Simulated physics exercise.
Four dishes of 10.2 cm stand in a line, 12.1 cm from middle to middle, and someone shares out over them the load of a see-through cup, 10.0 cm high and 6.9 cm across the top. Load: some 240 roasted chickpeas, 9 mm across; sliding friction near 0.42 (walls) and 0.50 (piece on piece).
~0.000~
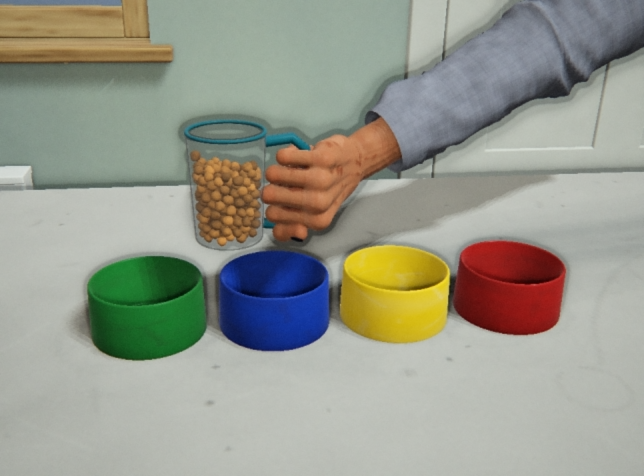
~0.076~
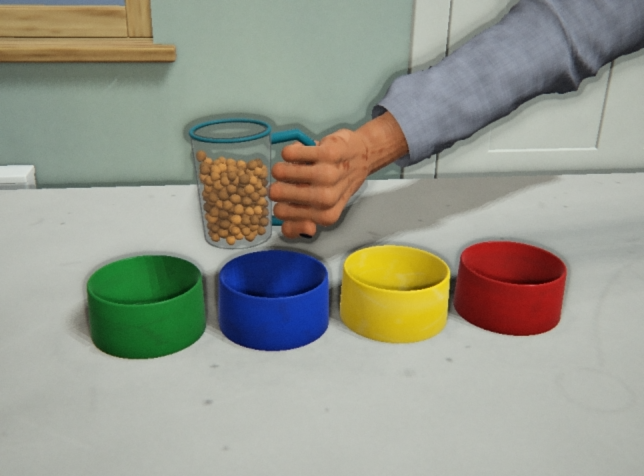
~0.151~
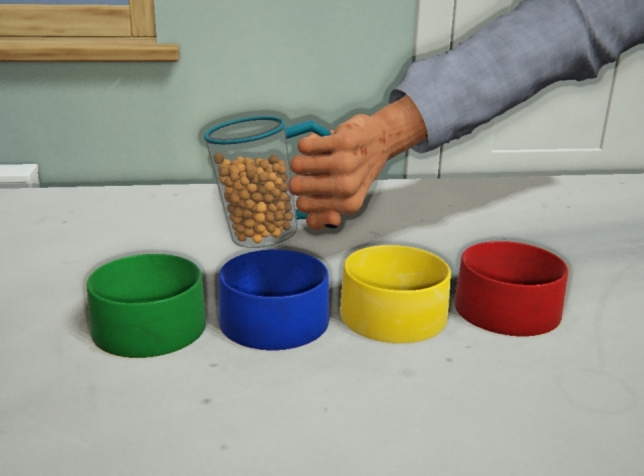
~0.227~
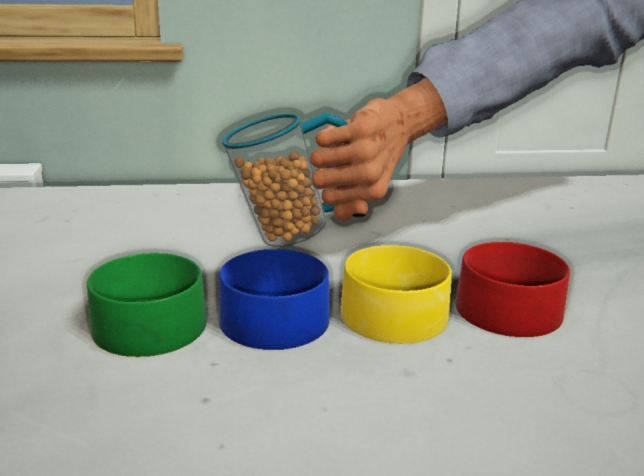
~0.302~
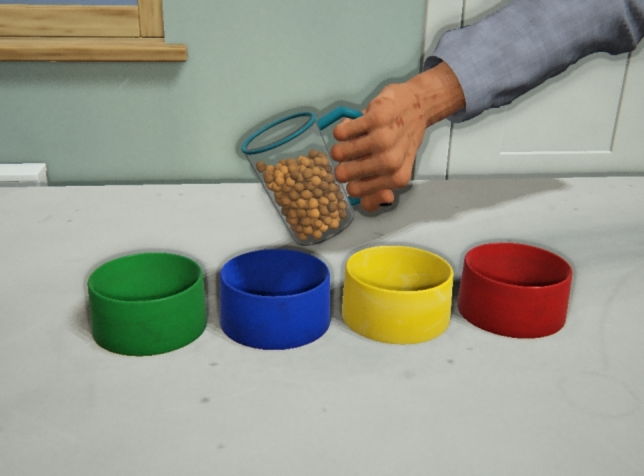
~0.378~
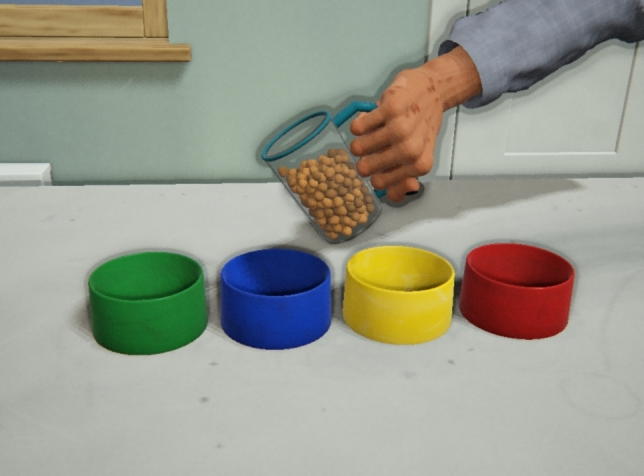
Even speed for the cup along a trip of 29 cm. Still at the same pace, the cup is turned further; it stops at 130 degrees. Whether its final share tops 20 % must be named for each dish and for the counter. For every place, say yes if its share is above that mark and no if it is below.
Red dish: Yes, blue dish: No, green dish: No, yellow dish: No, counter: Yes.
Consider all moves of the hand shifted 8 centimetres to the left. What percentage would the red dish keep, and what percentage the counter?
Red 0, counter 0.
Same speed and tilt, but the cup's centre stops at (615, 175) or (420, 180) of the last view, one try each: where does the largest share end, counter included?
Try 1 - red; try 2 - yellow.
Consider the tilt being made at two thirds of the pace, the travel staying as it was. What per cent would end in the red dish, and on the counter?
In that case the red dish gets 40 and the counter gets 50.
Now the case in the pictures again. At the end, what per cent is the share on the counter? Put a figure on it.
Estimate: Near 40 per cent.
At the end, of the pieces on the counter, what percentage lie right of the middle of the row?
About 100 percent.
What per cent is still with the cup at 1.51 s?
It comes out close to 5 per cent.
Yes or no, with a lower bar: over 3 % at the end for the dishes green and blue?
Green: False; blue: False.
Then, at 0.82 s, tilt 79 degrees; cup holds 100 %.
Then, at 1.12 s, tilt 111 degrees; cup holds 95 %.
Then, at 1.51 s, tilt 130 degrees; cup holds 5 %, red 50 %, yellow 10 %.
At rest (2.2 s), red 50 %, blue 0 %, green 0 %, yellow 10 %, counter 40 %.
